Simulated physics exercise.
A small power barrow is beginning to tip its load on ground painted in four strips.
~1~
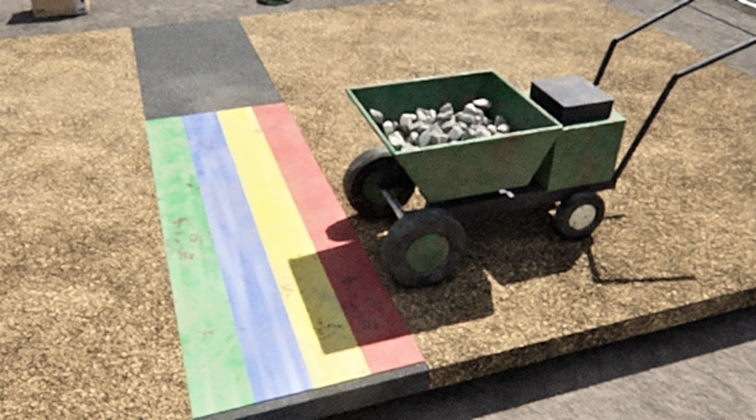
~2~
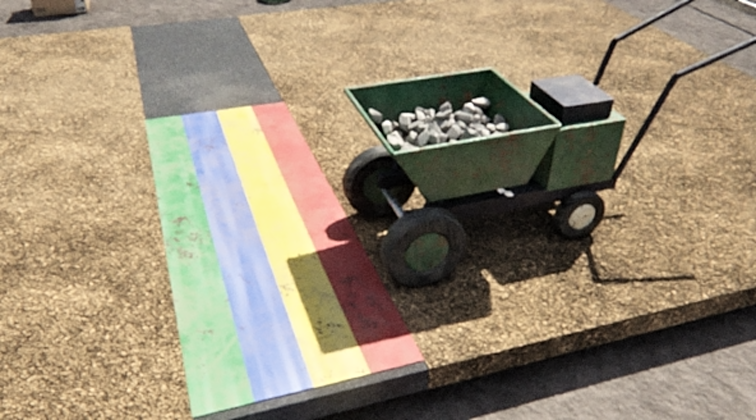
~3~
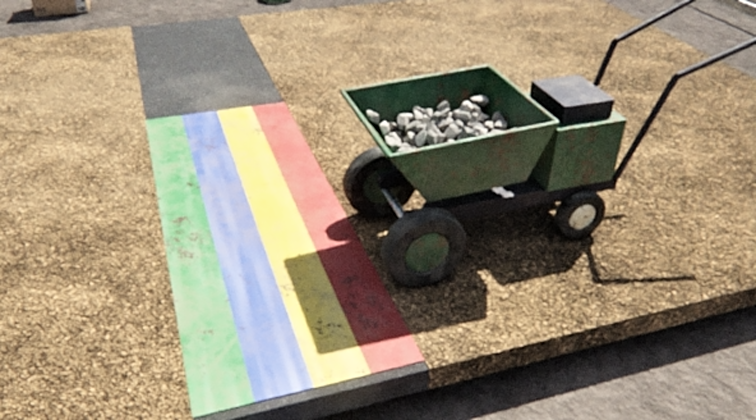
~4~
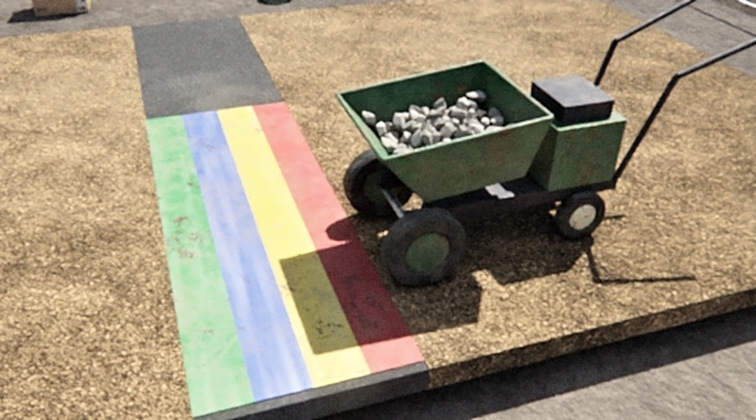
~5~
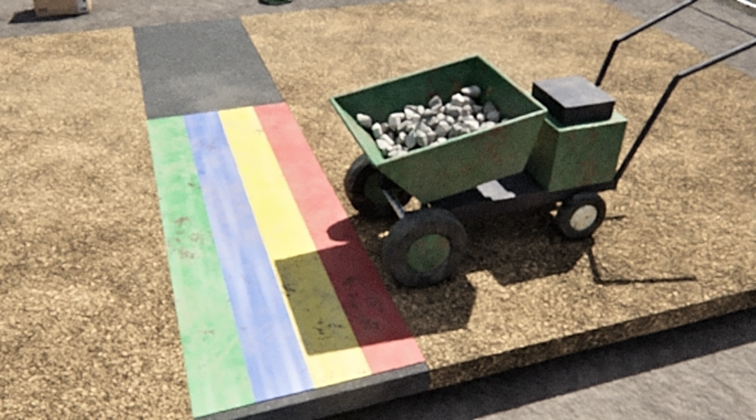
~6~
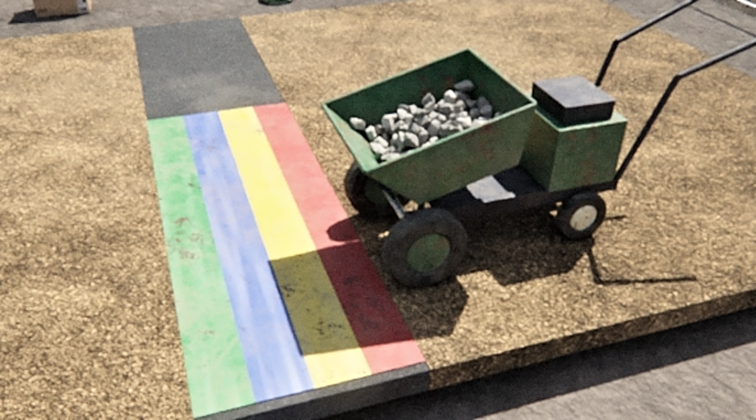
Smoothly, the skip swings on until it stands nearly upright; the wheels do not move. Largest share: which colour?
Colour: Blue.
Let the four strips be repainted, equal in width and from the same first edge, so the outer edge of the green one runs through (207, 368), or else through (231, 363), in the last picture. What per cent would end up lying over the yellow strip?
Shares in turn: 10 %; 0 %.
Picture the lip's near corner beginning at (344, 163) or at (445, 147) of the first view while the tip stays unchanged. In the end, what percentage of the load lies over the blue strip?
Roughly 20 per cent first, then roughly 10 per cent.
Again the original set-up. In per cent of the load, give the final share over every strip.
So the red strip ends with 0 %, the yellow strip with 20 %, the blue strip with 40 % and the green strip with 15 %.
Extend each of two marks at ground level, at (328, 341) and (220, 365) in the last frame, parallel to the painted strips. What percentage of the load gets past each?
Roughly 70 per cent, and 10 per cent.
Soon, skip tipped steeply; all in the skip.
A while on, skip tipped right over; nearly all in the skip; a stray few over the yellow strip; a stray few over the blue strip.
Towards the end, skip tipped right over; about a quarter in the skip; a small part over the yellow strip; about a third over the blue strip; a small part over the green strip; a stray few off the paint.
Finally, skip tipped right over; about a quarter in the skip; none over the red strip; about a quarter over the yellow strip; about a third over the blue strip; a small part over the green strip; a stray few off the paint.
